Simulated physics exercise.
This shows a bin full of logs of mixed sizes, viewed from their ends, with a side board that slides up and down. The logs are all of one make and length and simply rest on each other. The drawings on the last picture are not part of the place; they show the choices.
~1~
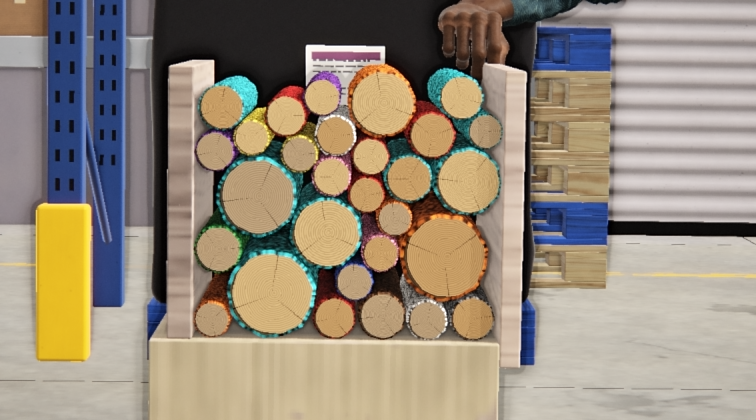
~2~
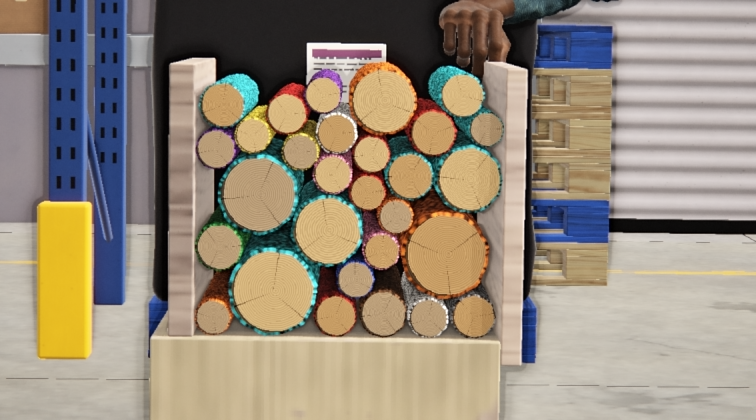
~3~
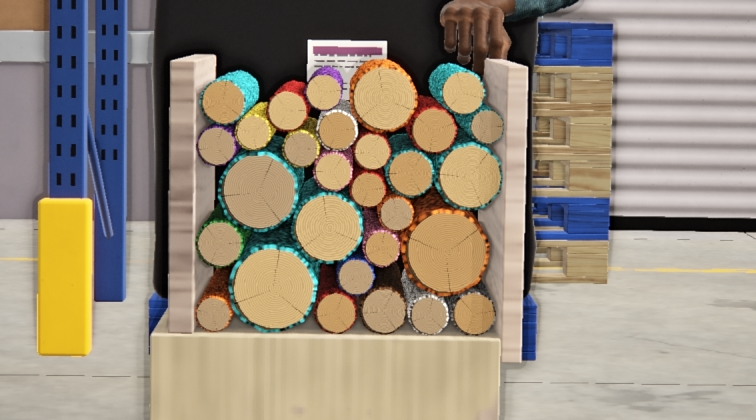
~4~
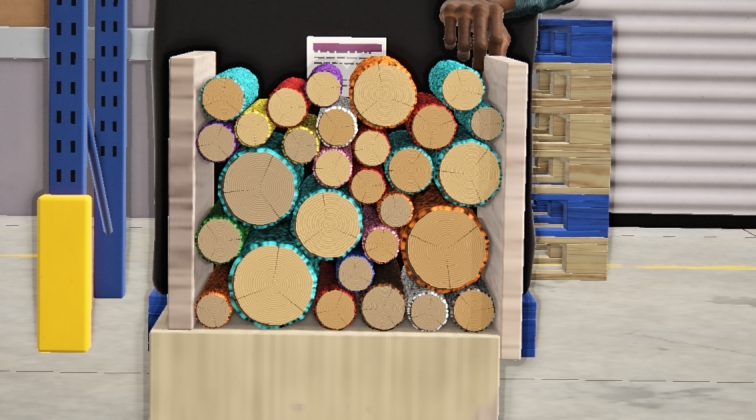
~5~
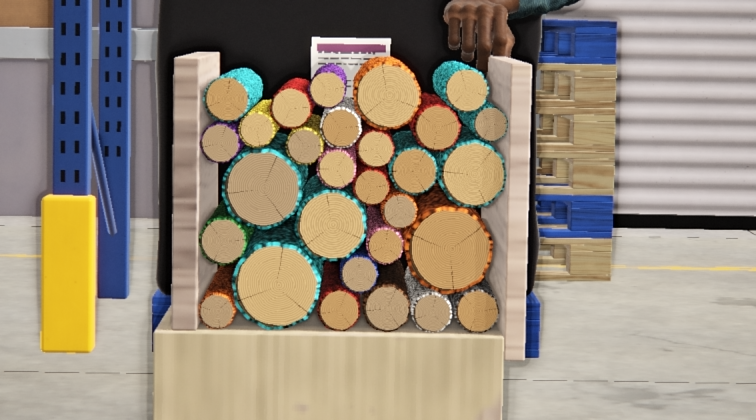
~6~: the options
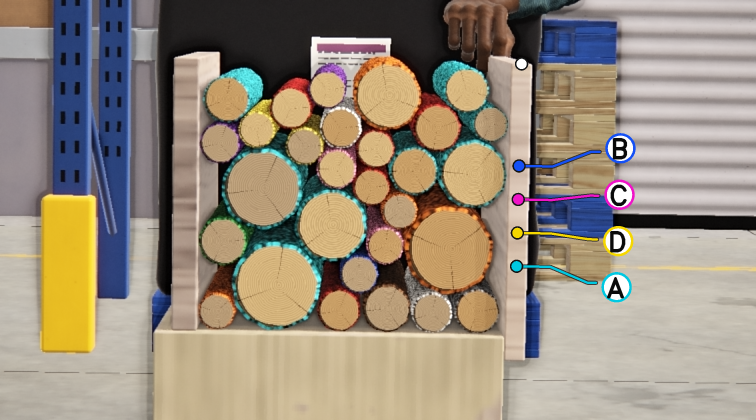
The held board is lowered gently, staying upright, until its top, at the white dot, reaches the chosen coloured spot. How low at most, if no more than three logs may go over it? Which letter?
It can be let down to C.
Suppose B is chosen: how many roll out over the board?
The count is two.
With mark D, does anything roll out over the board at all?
Yes, at D.
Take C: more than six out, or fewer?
At C, fewer than six.
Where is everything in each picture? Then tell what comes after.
The first frame shows side board (498, 203); a log (212, 320); a log (472, 318).
The second frame shows a log (474, 316); a log (219, 247).
The third frame shows a log (410, 174); a log (486, 127).
The fourth frame shows a log (462, 90); side board (499, 195).
The fifth frame shows a log (217, 311); a log (477, 311); a log (223, 241).
On the copy, A at (517, 267); B at (519, 166); C at (519, 199); D at (518, 233); the white dot at (522, 64).
On C. First, top of the board (509, 126).
Then, top of the board (507, 198).
Finally, top of the board (507, 198), two out over the board.
By contrast, A more than three out over the board; B two out over the board; D more than three out over the board.
